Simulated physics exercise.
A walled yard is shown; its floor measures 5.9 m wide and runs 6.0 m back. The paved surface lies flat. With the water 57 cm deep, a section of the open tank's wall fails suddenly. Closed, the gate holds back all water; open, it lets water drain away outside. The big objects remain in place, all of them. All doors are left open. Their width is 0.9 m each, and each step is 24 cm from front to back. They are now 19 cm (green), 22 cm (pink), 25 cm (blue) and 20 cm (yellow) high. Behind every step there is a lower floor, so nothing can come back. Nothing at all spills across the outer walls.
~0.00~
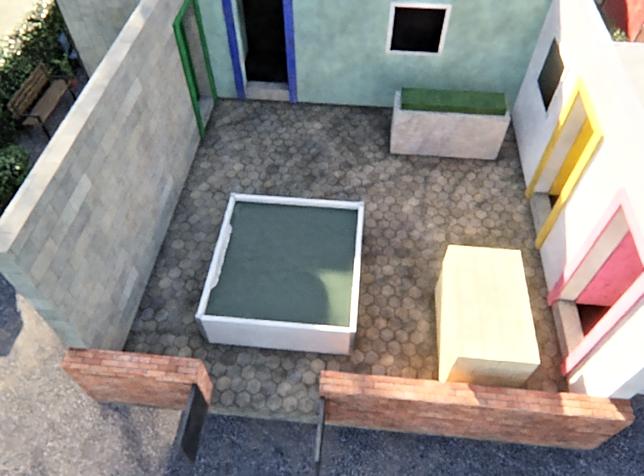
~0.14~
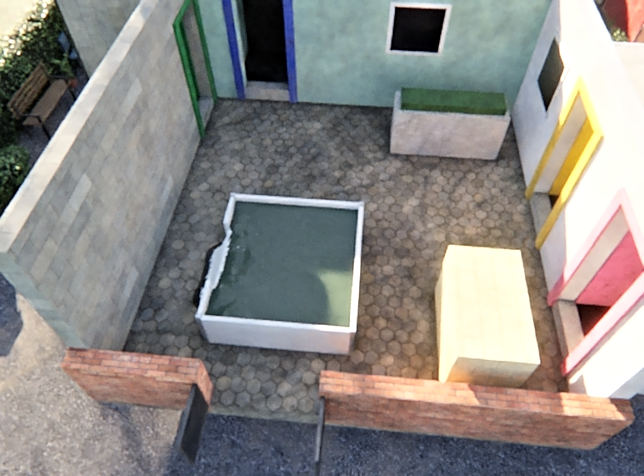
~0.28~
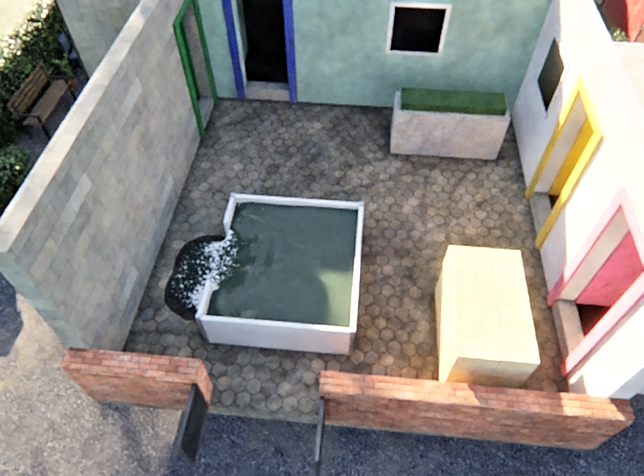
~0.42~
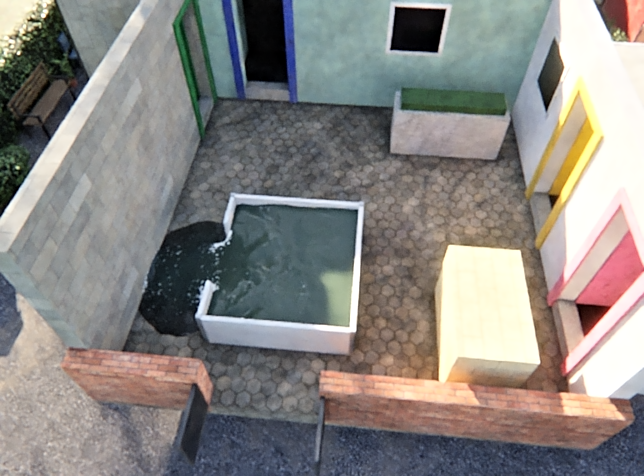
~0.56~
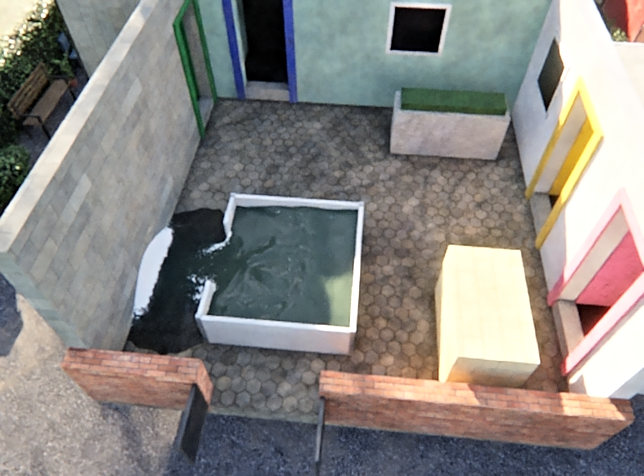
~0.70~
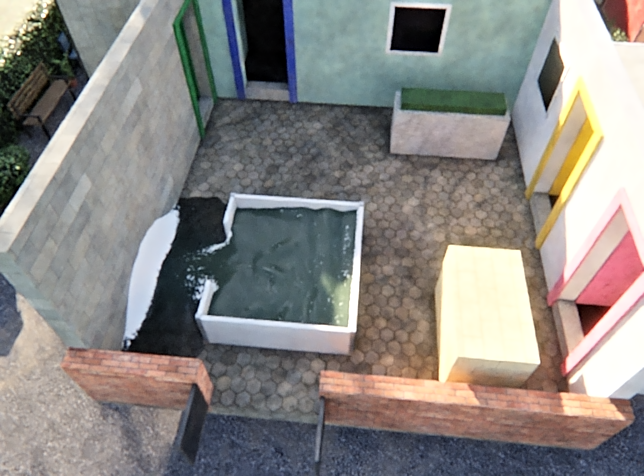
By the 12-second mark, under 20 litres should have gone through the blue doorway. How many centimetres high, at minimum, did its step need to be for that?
It needed to be about 12.5 cm high.
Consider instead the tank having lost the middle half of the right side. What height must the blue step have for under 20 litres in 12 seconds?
Roughly 7.0 cm.
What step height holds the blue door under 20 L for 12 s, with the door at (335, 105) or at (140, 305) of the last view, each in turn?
About 5.5 cm, then about 32 cm.
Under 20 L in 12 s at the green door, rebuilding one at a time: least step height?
At green, about 8.5 cm.
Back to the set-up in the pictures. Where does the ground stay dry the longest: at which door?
Last: Yellow.
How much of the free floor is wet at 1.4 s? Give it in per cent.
Some 15 per cent of it.
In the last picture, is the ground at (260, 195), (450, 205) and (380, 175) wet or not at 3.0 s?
First wet through, second bone-dry, third bone-dry.
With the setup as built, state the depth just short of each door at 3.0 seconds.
Lab note, depth in cm: Green 4; pink 0; blue 18; yellow 0.
After 1.4 s water covers 15 % of the floor, deepest (46 cm) near (114, 377); it has not reached the blue door.
After 3.0 s water covers 45 % of the floor, deepest (30 cm) near (114, 377); 18 cm at the blue door, 0 litres in over its 25 cm step.
After 12.0 s water covers 95 % of the floor, deepest (10 cm) near (368, 281); 7 cm at the blue door, 0 litres in over its 25 cm step.
At the blue door as built, the water arrived by 2.2 s and peaked near 18 cm at 2.4 s.
Run again over the same 12 s with other heights there, 43 litres in over 10.5 cm, 12 litres over 14 cm. The limit of 20 litres is kept from about 12.5 cm up.
